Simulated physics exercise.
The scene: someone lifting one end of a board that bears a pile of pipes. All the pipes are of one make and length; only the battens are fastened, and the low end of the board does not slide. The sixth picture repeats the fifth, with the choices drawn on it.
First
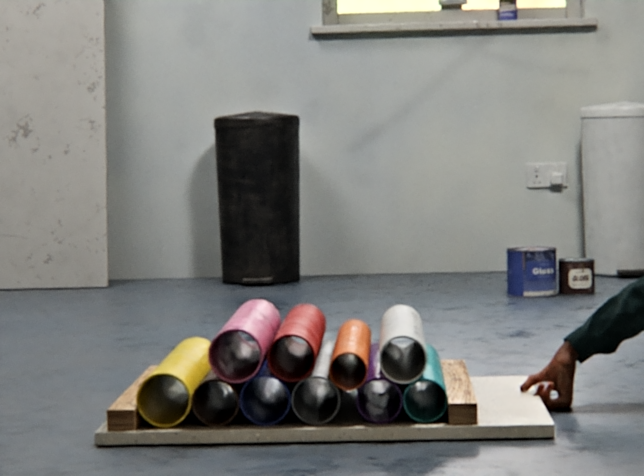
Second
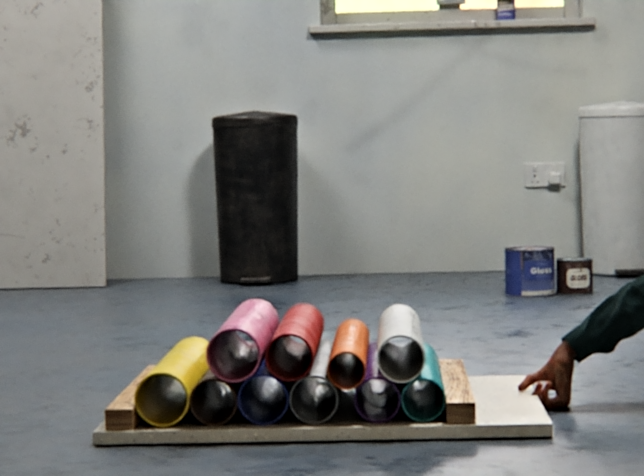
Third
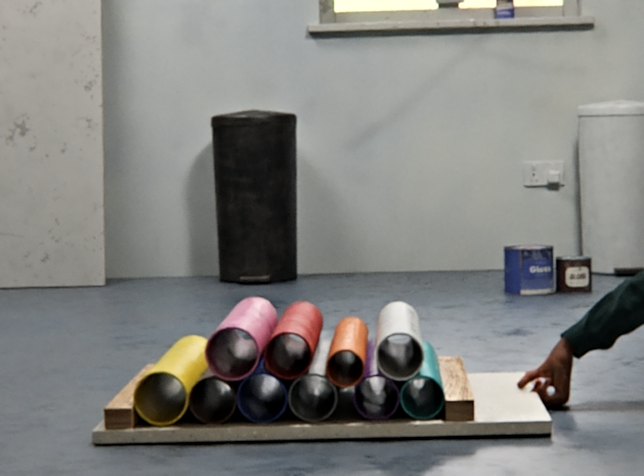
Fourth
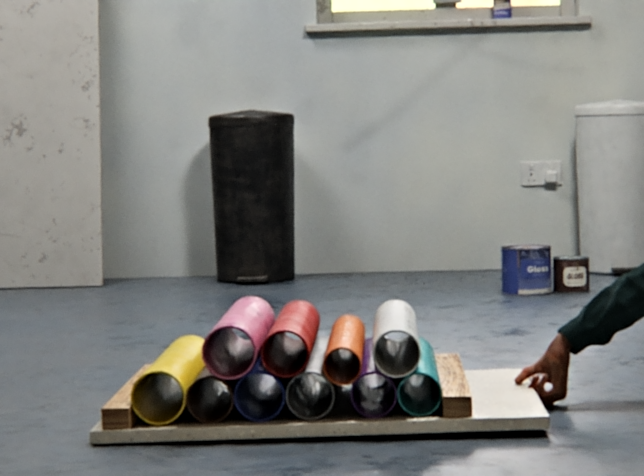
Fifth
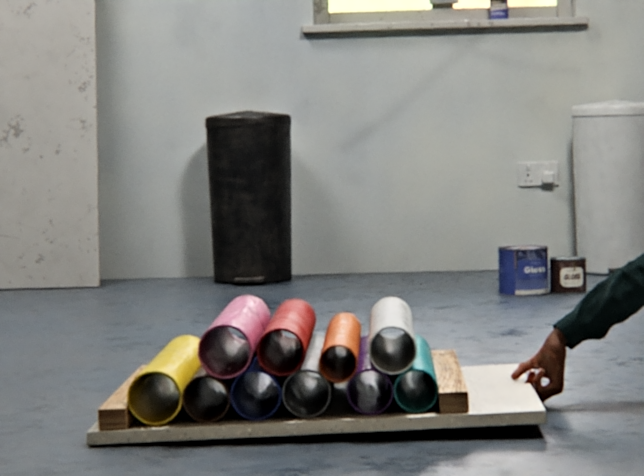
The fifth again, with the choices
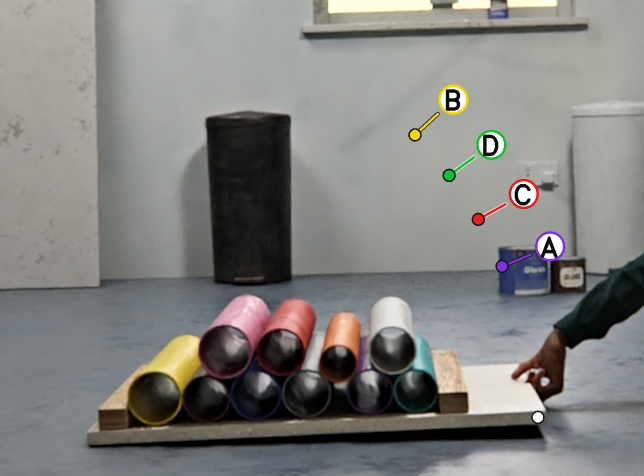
A hand slightly raises the right end of a board carrying stacked colourful pipes.
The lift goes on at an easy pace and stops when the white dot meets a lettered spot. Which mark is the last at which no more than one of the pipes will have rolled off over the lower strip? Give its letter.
It can be raised to C.
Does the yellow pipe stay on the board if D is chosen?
The yellow pipe: Yes.
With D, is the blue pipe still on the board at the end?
The blue pipe: Yes.
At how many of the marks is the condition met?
Two of them.
On the marked copy, A at (502, 266); B at (415, 135); C at (478, 219); D at (449, 176); the white dot at (538, 417).
Taking C. A third of the way, board at 16°.
Two thirds of the way, board at 28°.
When it is over, board at 28°, one over the low batten (pink).
As for the rest, A none over the low batten; B four over the low batten (red, pink, white, orange); D four over the low batten (red, pink, white, orange).
